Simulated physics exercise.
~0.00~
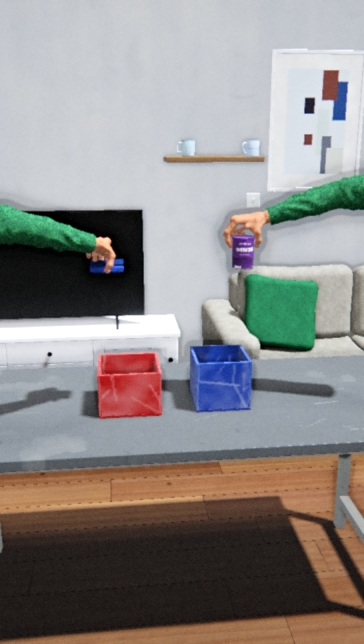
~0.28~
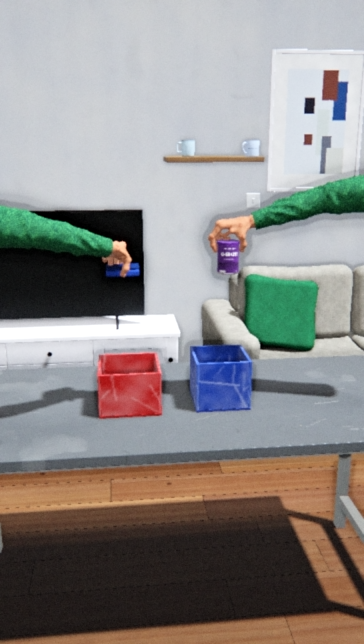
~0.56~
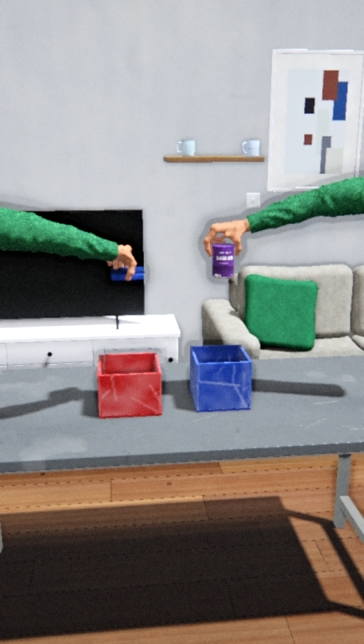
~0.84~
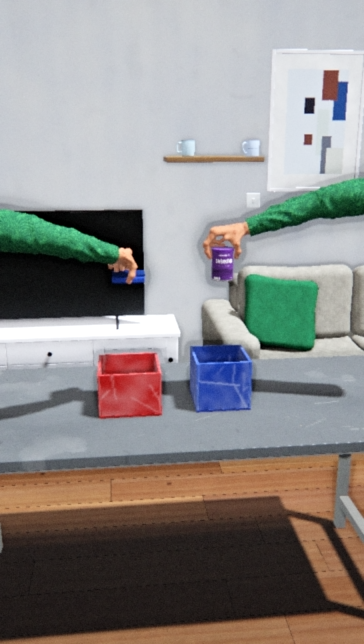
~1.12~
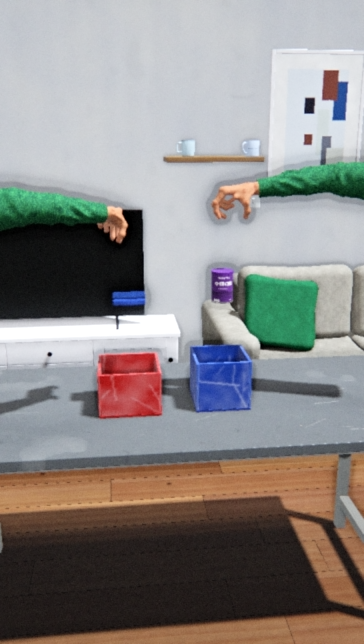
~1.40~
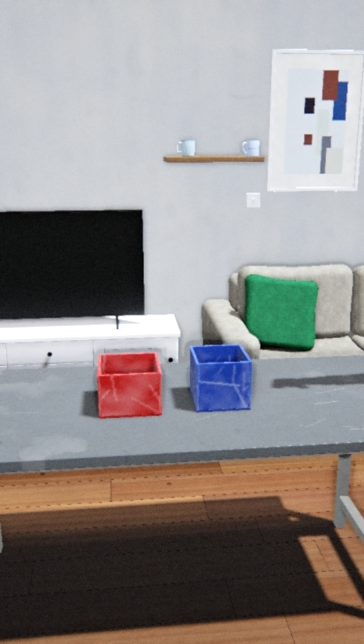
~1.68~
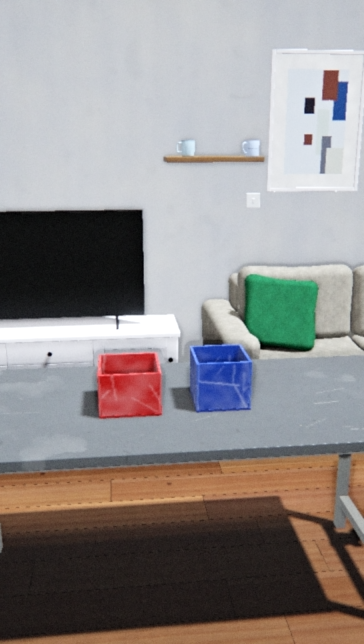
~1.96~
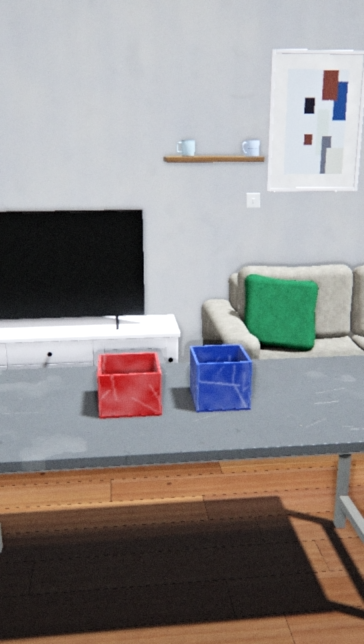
In a living room, two hands release a blue sponge and purple tin into baskets.
